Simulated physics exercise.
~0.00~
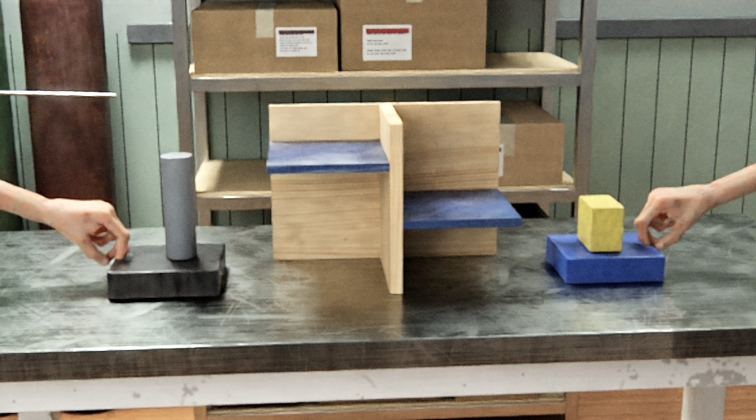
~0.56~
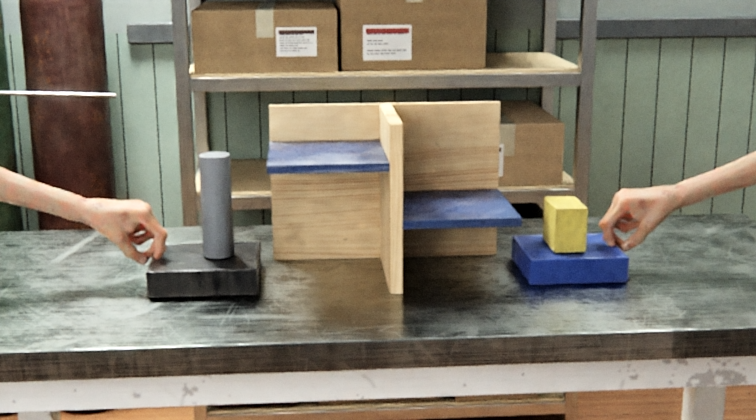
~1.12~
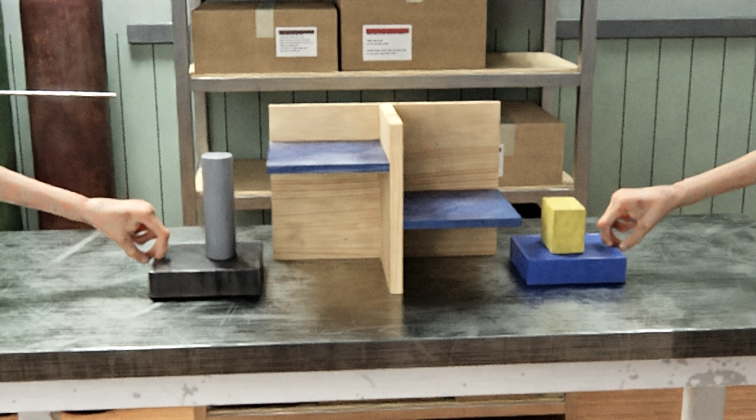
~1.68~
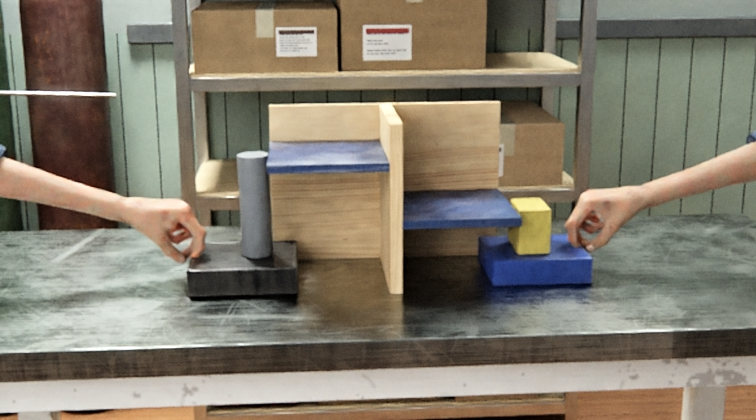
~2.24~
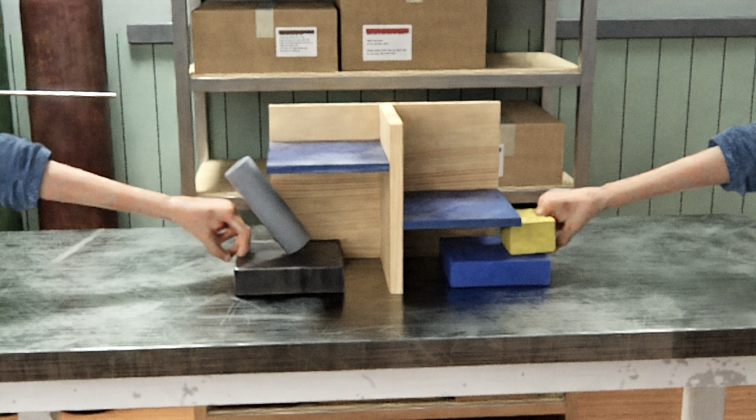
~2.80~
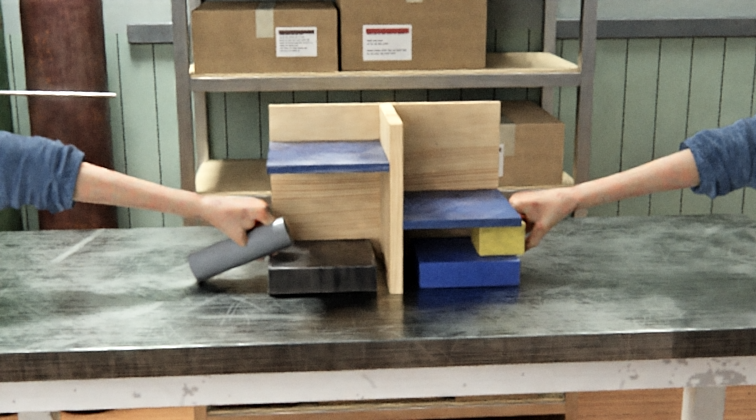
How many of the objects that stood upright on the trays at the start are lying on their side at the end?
Two of them are on their side at the end, the grey candle and the yellow block.
